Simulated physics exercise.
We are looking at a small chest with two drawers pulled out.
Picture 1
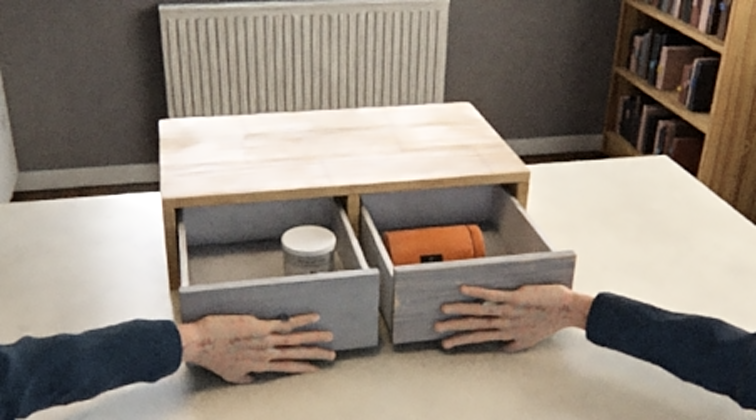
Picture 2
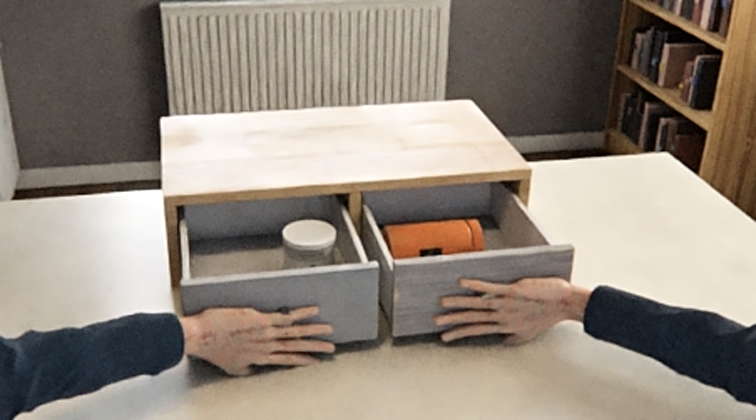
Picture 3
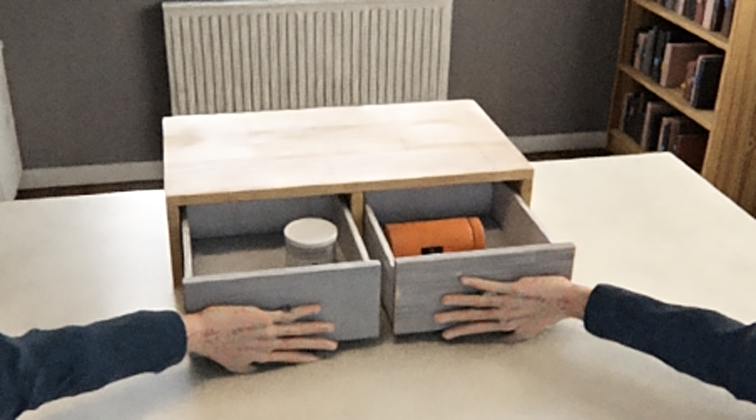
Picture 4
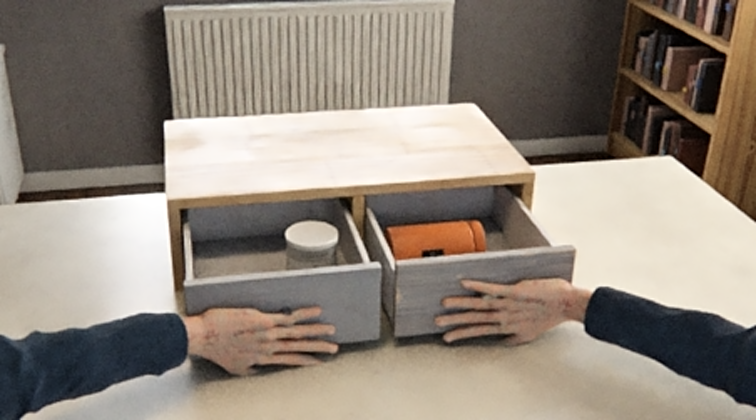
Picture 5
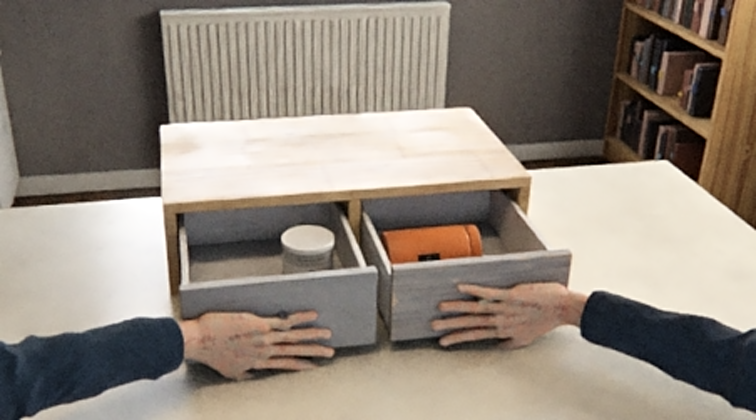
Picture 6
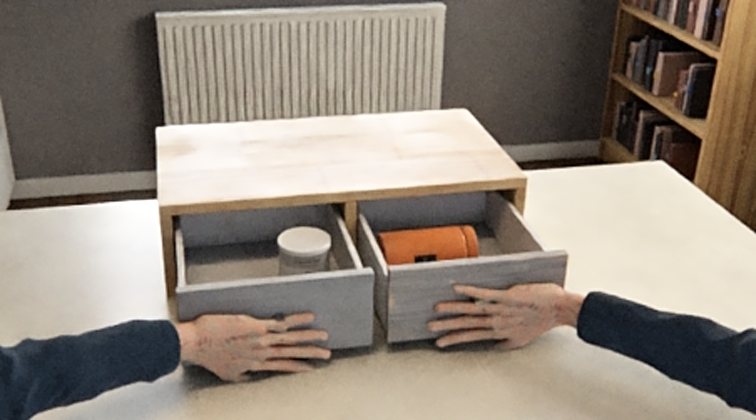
Two hands rest on the fronts of two open drawers holding a white tin and orange jar, barely moving.
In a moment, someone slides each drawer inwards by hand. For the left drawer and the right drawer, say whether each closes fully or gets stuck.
Result: Left drawer closes fully; right drawer closes fully.
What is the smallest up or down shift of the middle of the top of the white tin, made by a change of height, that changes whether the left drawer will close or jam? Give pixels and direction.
Shift approx. 24 px, direction up.
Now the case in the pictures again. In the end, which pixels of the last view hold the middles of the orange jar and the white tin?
(394, 195) and (285, 201), approximately.
Then, 0.42 s on from there, left drawer starting in; right drawer about half in.
Then, 0.68 s on from there, left drawer about half in; right drawer about half in.
In the end, the left drawer closes; the right drawer closes.
